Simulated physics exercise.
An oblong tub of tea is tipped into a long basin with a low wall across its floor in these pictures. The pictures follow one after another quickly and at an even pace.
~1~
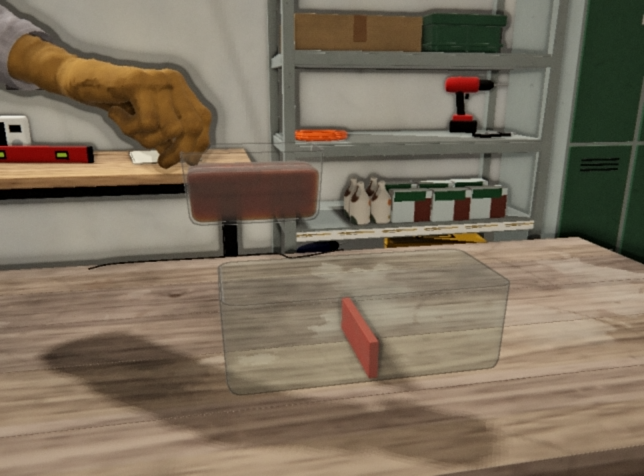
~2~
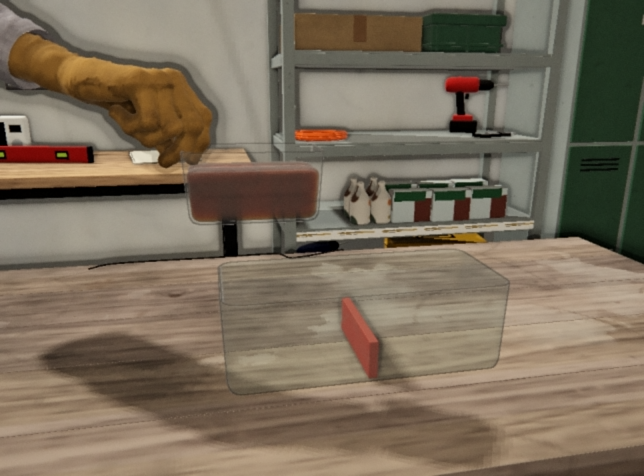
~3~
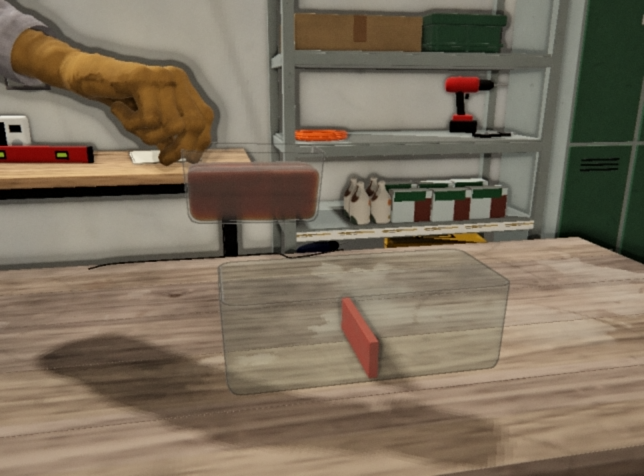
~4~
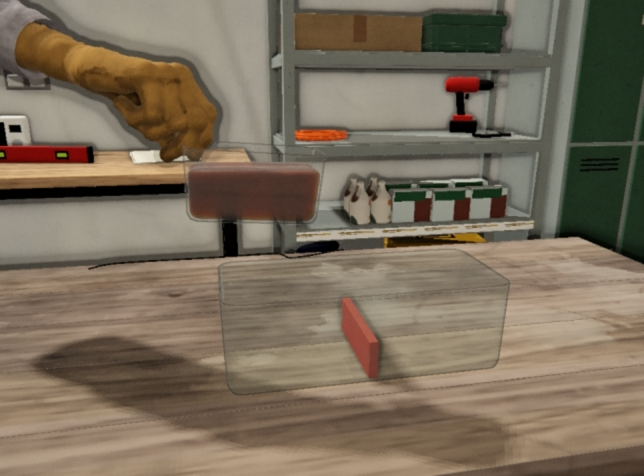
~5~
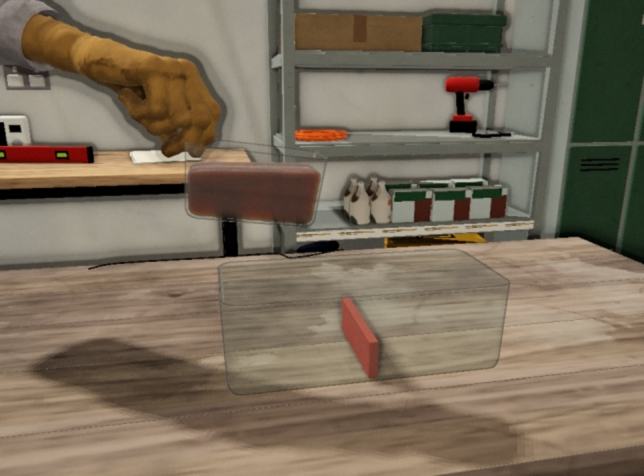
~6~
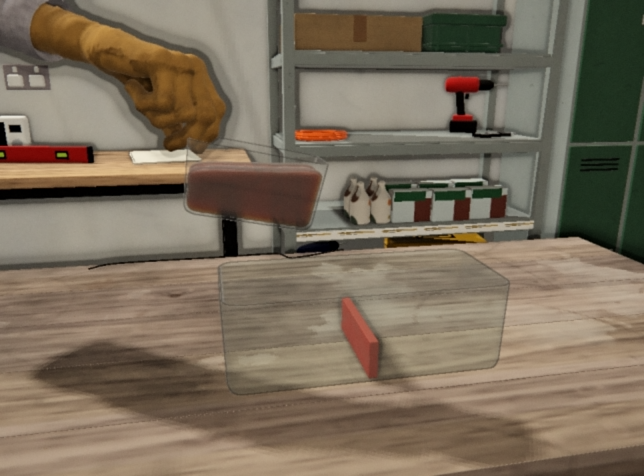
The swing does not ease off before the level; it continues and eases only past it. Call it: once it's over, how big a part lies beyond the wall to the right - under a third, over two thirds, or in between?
In between.
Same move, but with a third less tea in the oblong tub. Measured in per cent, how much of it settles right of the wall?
It should come out close to 30 per cent.
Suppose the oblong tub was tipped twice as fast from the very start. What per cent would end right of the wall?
It comes to some 30 in a hundred.
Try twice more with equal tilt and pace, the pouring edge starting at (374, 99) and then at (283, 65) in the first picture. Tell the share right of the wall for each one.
95 % and 40 %.
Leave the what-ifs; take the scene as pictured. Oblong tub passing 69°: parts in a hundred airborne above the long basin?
It works out to about 35 percent.
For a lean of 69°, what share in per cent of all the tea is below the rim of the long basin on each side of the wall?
Left part close to 5 in a hundred, right part close to 15.
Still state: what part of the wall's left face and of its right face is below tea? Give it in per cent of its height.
On the left 20 %, on the right 30 %.
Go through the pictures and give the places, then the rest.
In the first picture, it leans 0°; its right rim is at (317, 148); the tea meets the walls at (187, 169) and (314, 166); the long basin's rim runs from (220, 284) to (484, 266); the wall's top is at (359, 319).
In the second picture, it leans 0°; its right rim is at (318, 149); the tea meets the walls at (187, 169) and (314, 166).
In the third picture, it leans 2°; its right rim is at (318, 150); the tea meets the walls at (187, 169) and (314, 166).
In the fourth picture, it leans 4°; its right rim is at (319, 153); the tea meets the walls at (188, 168) and (315, 167).
In the fifth picture, it leans 7°; its right rim is at (321, 157); the tea meets the walls at (189, 168) and (316, 168).
In the sixth picture, it leans 12°; its right rim is at (322, 162); the tea meets the walls at (189, 168) and (318, 169).
A moment on, the oblong tub is tipped part way and 50 per cent is still to pour, 3 is left of the wall and 14 right of it.
Next, the oblong tub is tipped right over and 8 per cent is still to pour, 30 is left of the wall and 56 right of it.
Then the oblong tub is tipped right over and 0 per cent is still to pour, 43 is left of the wall and 57 right of it.
Later the oblong tub is tipped right over and 0 per cent is still to pour, 43 is left of the wall and 57 right of it.
At rest 43 per cent lies left of the wall, 57 right of it and 1 outside.
